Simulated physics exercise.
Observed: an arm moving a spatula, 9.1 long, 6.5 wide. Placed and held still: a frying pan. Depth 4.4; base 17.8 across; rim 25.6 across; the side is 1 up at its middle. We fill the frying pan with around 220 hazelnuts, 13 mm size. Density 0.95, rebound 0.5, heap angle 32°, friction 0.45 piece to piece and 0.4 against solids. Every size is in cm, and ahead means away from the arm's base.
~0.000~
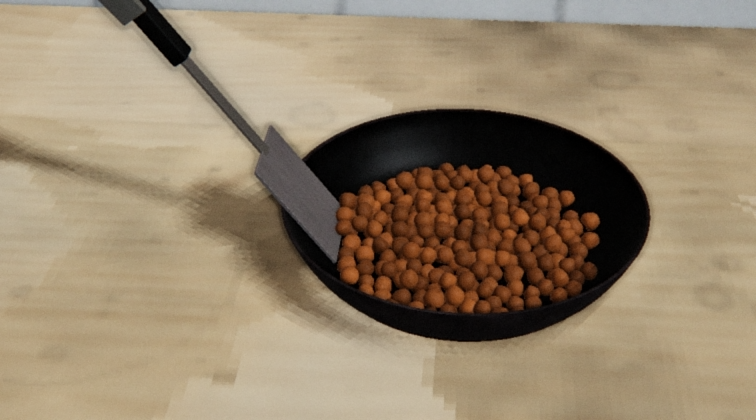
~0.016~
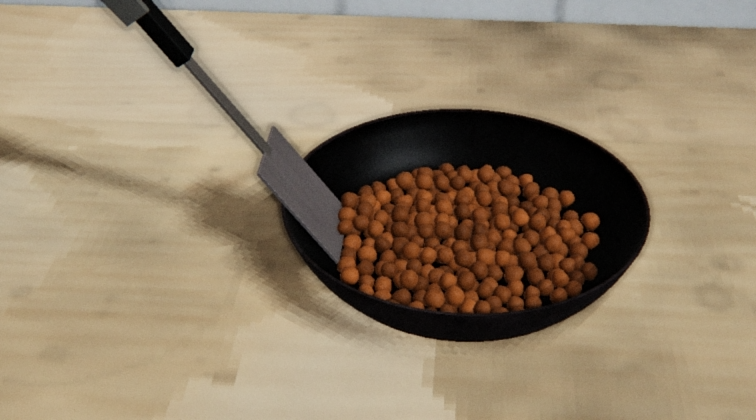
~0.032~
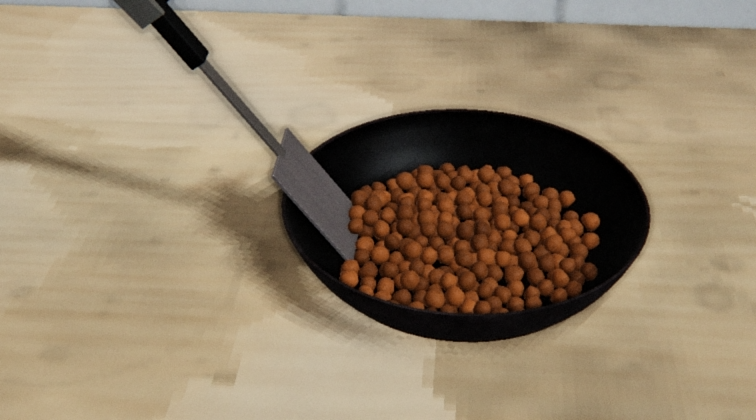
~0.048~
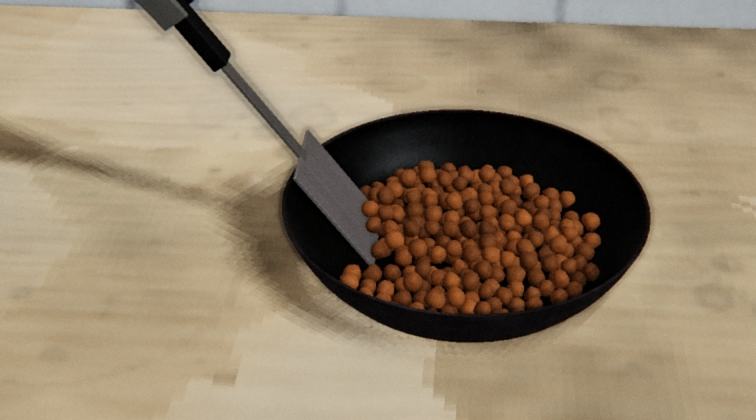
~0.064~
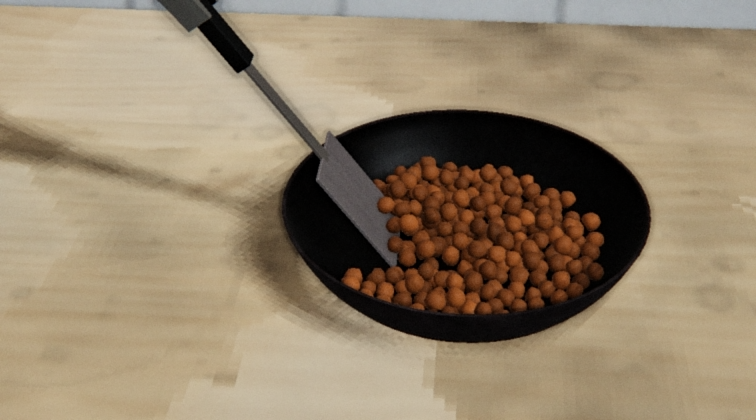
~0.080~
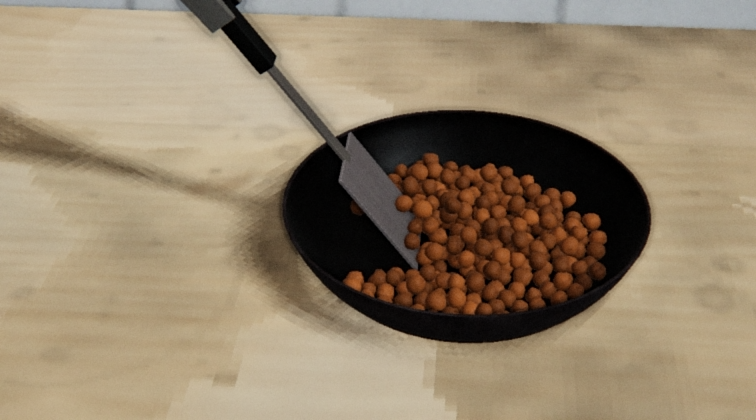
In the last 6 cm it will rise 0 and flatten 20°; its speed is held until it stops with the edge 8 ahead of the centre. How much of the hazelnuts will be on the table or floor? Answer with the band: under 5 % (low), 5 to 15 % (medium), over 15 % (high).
Low, under 5 %.
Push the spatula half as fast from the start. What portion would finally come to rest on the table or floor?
Some 0 in a hundred.
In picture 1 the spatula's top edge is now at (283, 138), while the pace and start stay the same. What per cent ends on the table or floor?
About 0%.
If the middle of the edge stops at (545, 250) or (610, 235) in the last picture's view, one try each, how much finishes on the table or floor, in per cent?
0 % and 15 %.
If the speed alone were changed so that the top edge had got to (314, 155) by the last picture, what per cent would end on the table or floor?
That share would be some 0 percent.
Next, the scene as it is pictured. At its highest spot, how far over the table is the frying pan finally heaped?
Near 5.0 centimetres high.
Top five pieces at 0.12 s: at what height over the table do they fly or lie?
I'd say close to 5 cm on average.
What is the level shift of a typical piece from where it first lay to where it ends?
Some 3 cm.
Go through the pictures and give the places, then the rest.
The first picture shows spatula top edge at (263, 148), sloping 54°; upper third of the load around (462, 226), from x 345 to 590, top at y 170; 224 in the frying pan.
The second picture shows spatula top edge at (265, 149), sloping 54°; upper third of the load around (462, 227), from x 345 to 590, top at y 170.
The third picture shows spatula top edge at (279, 151), sloping 54°; upper third of the load around (462, 226), from x 350 to 590, top at y 170.
The fourth picture shows spatula top edge at (301, 153), sloping 54°; upper third of the load around (455, 225), from x 350 to 590, top at y 170.
The fifth picture shows spatula top edge at (323, 155), sloping 54°; upper third of the load around (461, 224), from x 350 to 595, top at y 165.
The sixth picture shows spatula top edge at (345, 156), sloping 54°; upper third of the load around (465, 220), from x 350 to 600, top at y 160; 224 in the frying pan.
By 0.12 s, sloping 54°, highest piece 7 above the table; 224 in the frying pan.
By 0.16 s, sloping 47°, highest piece 7 above the table; 224 in the frying pan.
By 0.38 s, sloping 34°, highest piece 5 above the table; 222 in the frying pan, 2 on the table or floor.
By 1.43 s, sloping 34°, highest piece 5 above the table; 222 in the frying pan, 2 on the table or floor.
Final count, 222 in the frying pan, 2 on the table or floor. That is 1 % on the table or floor.
